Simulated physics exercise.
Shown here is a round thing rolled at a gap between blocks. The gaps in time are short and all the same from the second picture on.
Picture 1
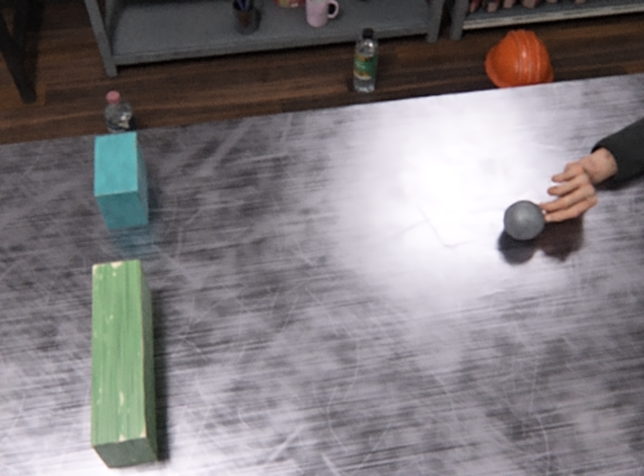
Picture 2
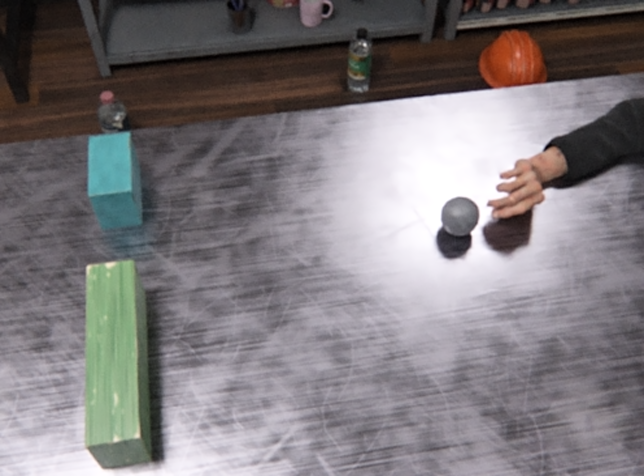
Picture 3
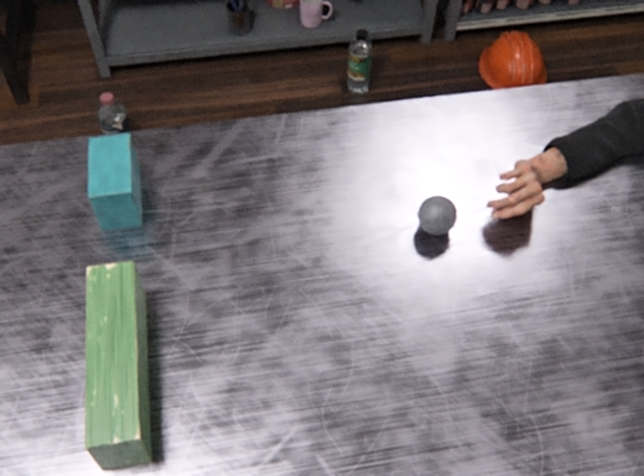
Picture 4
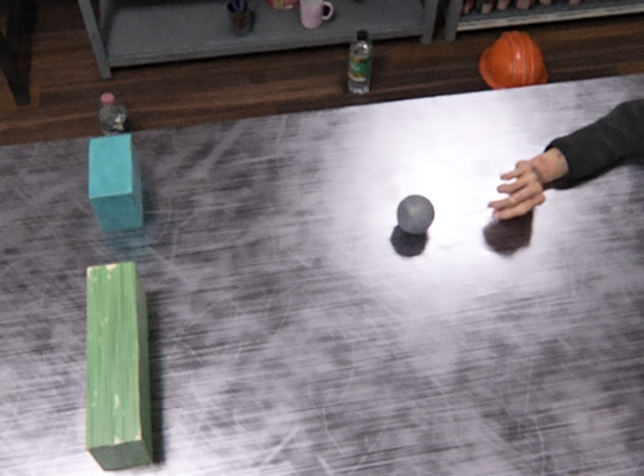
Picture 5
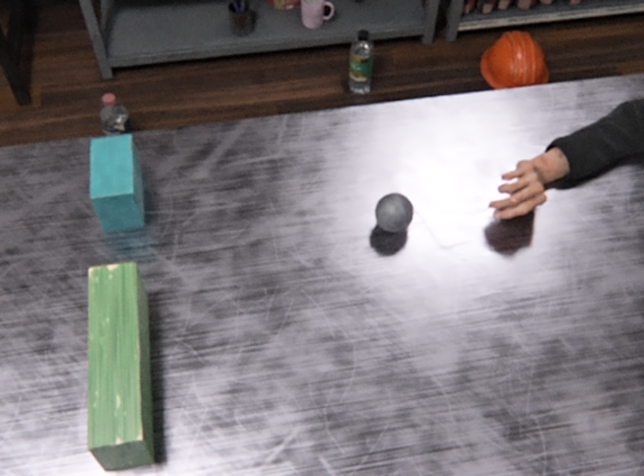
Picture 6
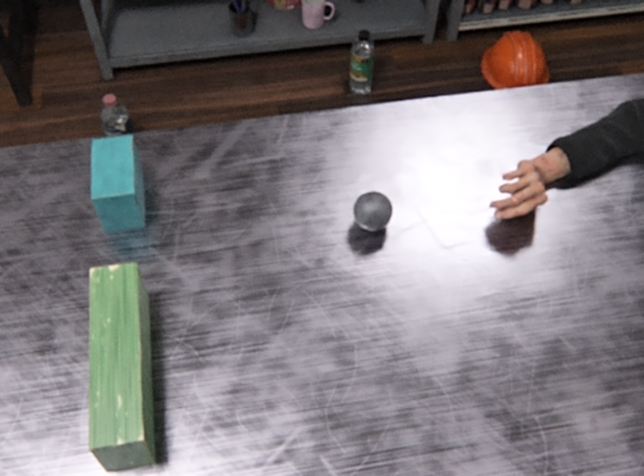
On a scratched metallic tabletop, a hand releasing a grey ball that rolls left, with turquoise and green blocks standing still.
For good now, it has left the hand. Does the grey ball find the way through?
As it turns out, the grey ball bounces off.
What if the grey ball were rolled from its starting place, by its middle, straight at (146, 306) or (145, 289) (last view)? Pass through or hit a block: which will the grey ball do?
On the first target it is held back; on the second it is held back.
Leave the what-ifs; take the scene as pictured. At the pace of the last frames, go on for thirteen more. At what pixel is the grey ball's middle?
(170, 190).
Then, 0.34 s on from there, grey ball heading on near (187, 198).
Then, 0.96 s on from there, grey ball coming back near (192, 150).
In the end, the grey ball hits a block.
